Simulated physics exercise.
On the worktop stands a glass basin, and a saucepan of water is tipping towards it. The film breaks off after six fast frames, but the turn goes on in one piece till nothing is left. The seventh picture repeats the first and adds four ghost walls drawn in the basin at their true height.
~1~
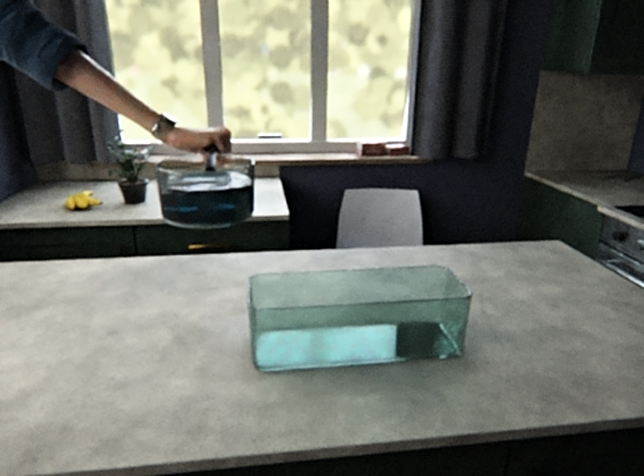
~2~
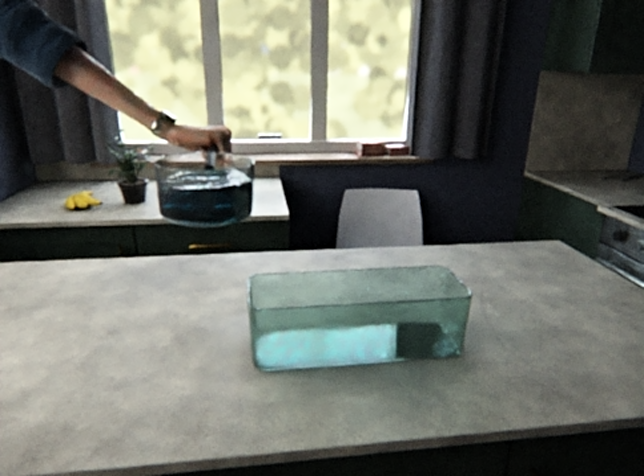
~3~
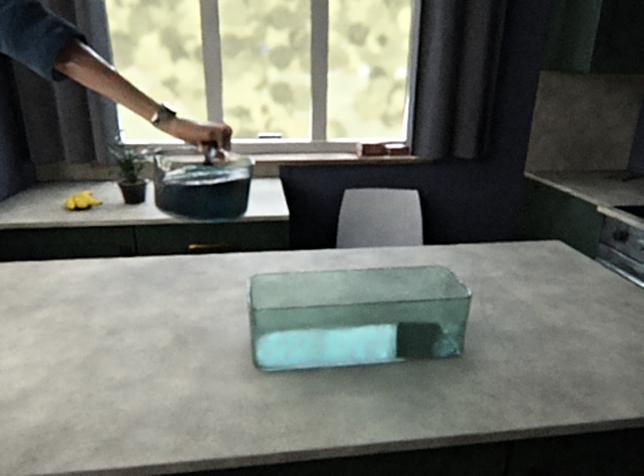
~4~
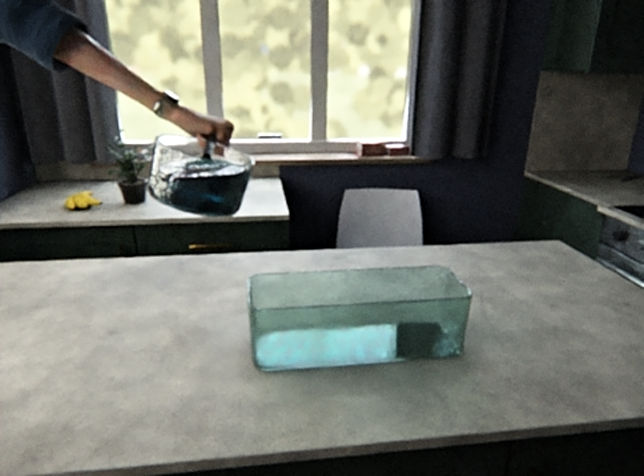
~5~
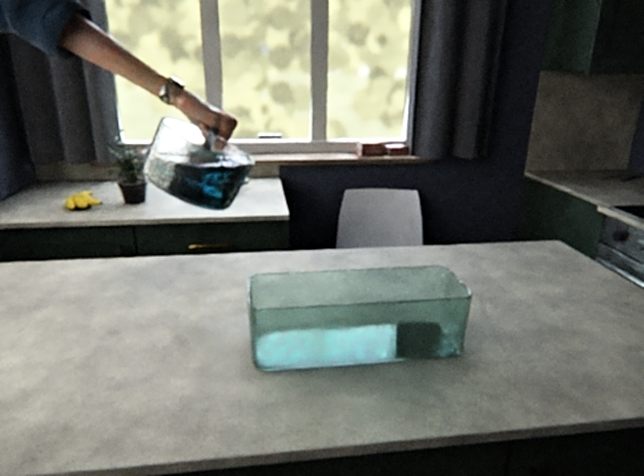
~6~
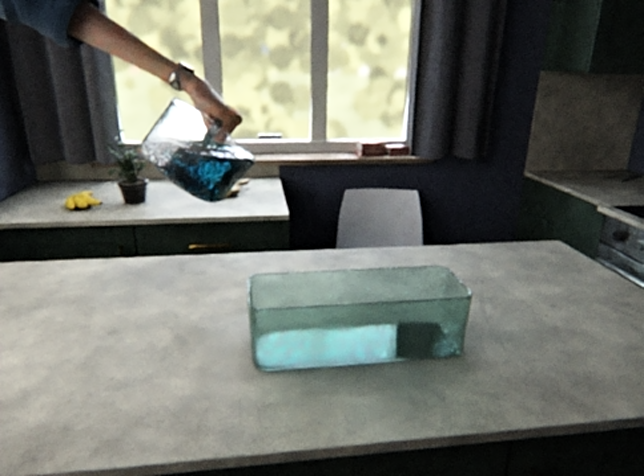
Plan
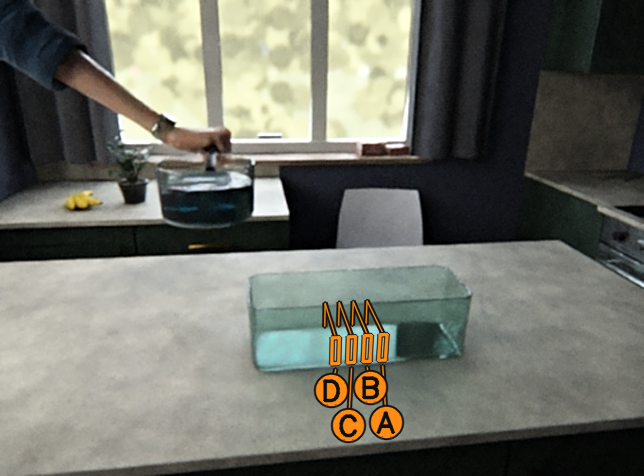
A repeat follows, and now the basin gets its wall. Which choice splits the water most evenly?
I would pick place C.
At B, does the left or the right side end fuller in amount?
The left one.
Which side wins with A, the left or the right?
The left one.
On the marked copy, A at (382, 365); B at (367, 366); C at (351, 368); D at (335, 369).
With A, about 86 % ends left of the wall and 7 % right of it; 7 % is lost outside.
With B, about 75 % ends left of the wall and 17 % right of it; 8 % is lost outside.
With C, about 45 % ends left of the wall and 50 % right of it; 4 % is lost outside.
With D, about 22 % ends left of the wall and 72 % right of it; 5 % is lost outside.
